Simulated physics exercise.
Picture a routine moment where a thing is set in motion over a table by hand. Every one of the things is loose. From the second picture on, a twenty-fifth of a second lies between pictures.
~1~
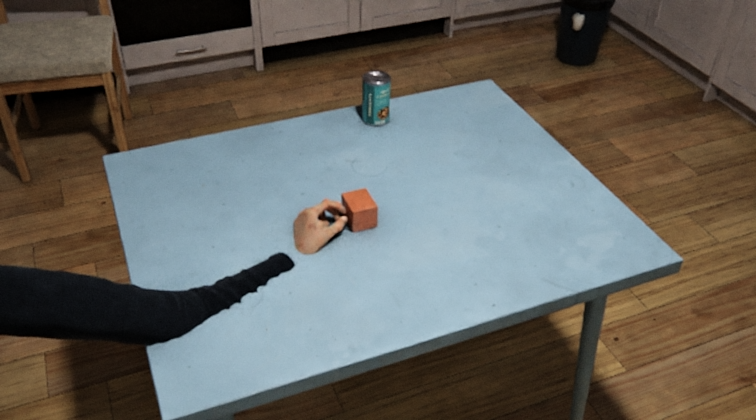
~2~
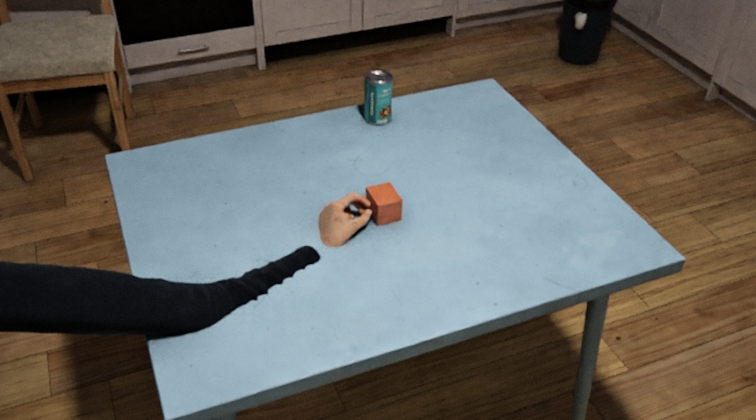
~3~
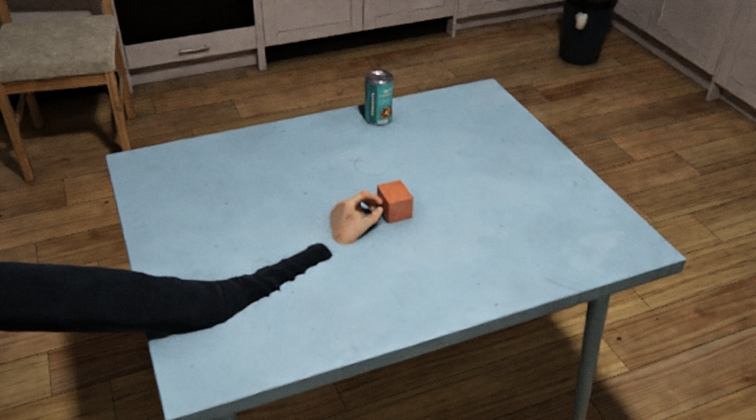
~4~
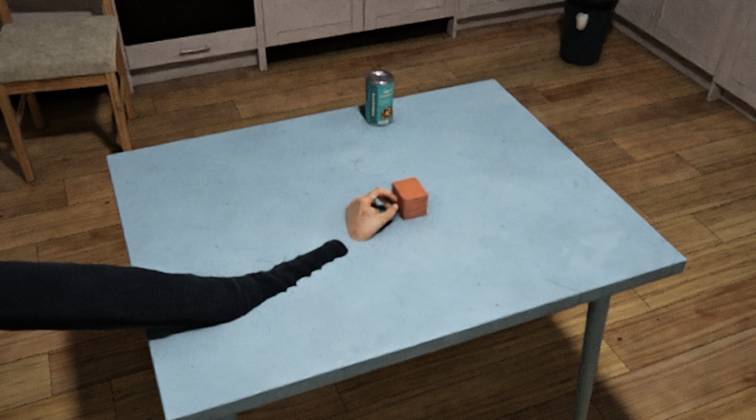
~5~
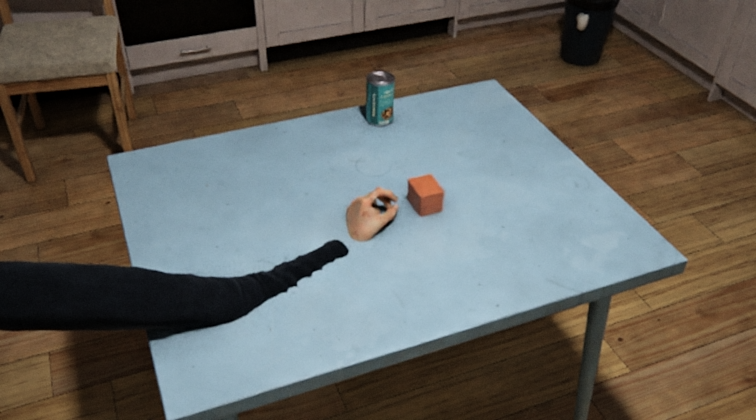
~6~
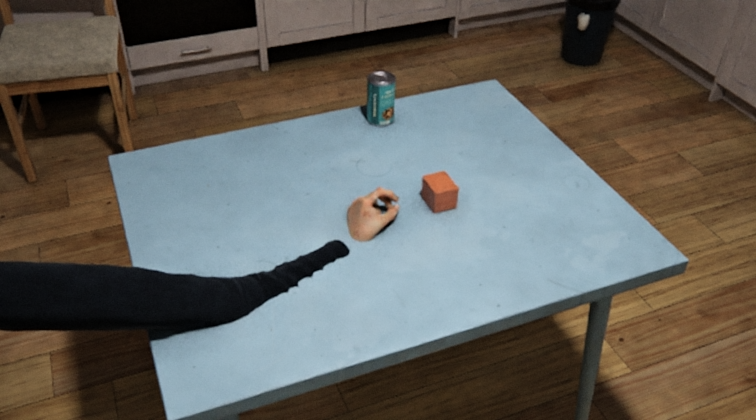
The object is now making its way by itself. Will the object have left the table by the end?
No, it is still on the table.
Then, 0.10 s on from there, orange block shifted well along near (464, 186).
Then, 0.20 s on from there, orange block shifted well along near (478, 183).
In the end, moved from the start, orange block. At the end, from the last picture's camera, orange block near (481, 182).
